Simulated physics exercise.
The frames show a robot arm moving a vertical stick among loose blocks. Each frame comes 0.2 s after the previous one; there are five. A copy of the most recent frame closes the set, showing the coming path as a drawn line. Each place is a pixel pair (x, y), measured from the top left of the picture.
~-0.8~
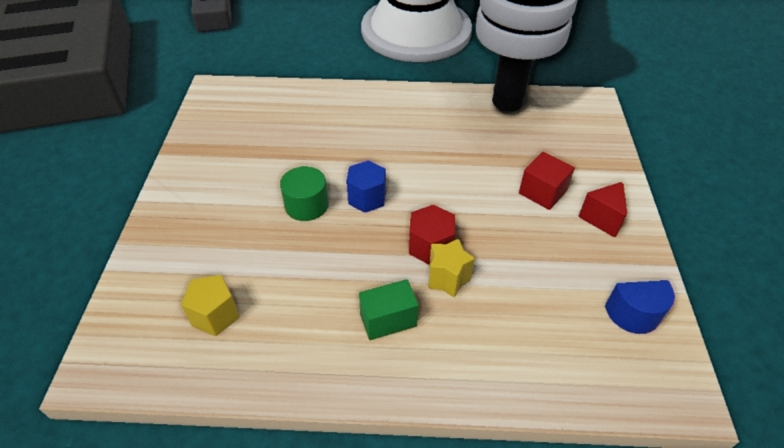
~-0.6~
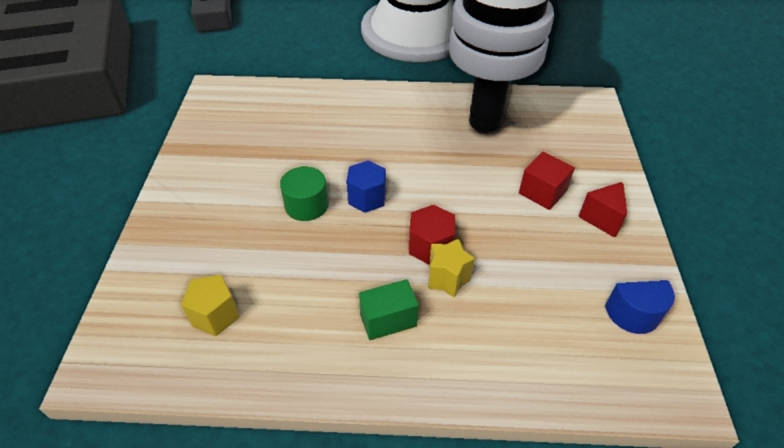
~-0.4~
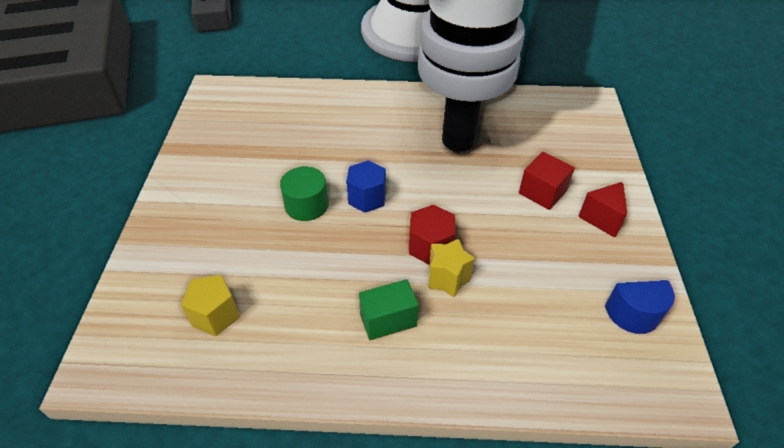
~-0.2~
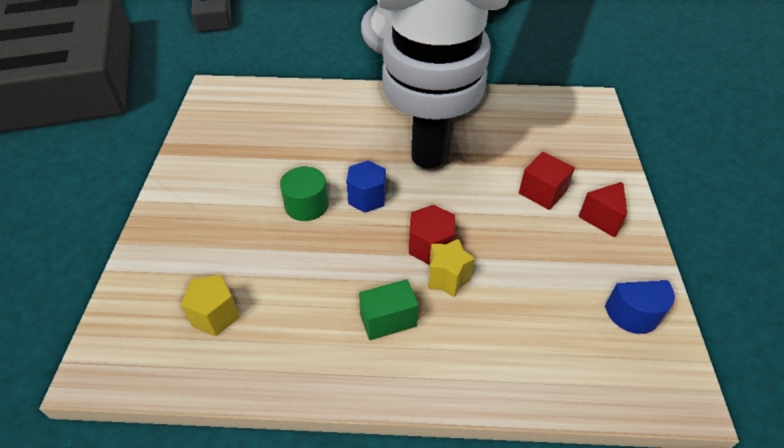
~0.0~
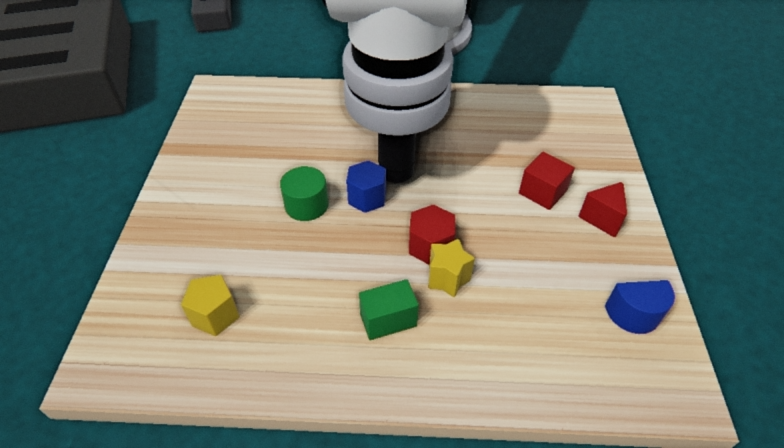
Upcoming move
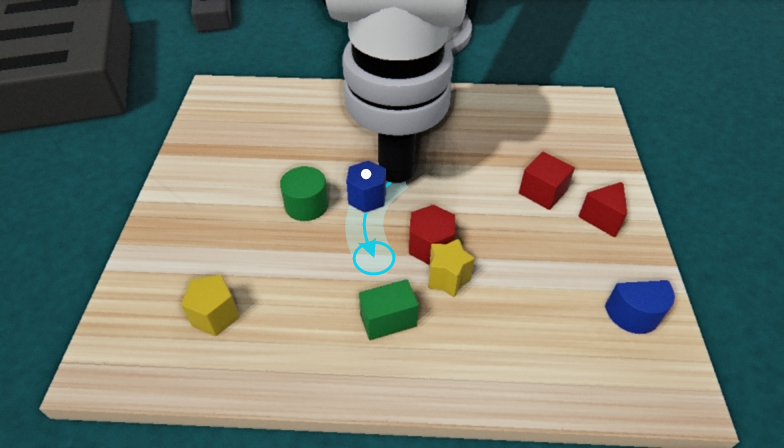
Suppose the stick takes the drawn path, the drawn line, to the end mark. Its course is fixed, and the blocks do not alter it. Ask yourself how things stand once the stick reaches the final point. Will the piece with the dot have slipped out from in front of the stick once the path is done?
My answer is yes.
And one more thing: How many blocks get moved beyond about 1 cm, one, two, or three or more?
There will be one block displaced.
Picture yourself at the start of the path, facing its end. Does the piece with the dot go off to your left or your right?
Facing from start to end, it shifts right.
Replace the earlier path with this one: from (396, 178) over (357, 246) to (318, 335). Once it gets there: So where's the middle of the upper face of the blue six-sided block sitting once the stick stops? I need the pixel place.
At the end it should sit near (321, 205).
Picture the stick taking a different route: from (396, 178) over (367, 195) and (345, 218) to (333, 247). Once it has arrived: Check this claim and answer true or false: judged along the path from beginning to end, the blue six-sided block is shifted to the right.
That claim is true.
Path on the board, from (396, 178) by way of (373, 199) and (364, 227) to (374, 258); the dot is on the blue six-sided block.
What follows on the original path. One third of the way, stick at (372, 194); blue six-sided block at (339, 192), turned 20° clockwise.
Two thirds of the way, stick at (364, 221); green circle at (300, 181); blue six-sided block at (323, 208), turned 45° clockwise.
At the end, stick at (374, 252); green circle at (300, 181); blue six-sided block at (323, 208), turned 50° clockwise; red six-sided block in place.
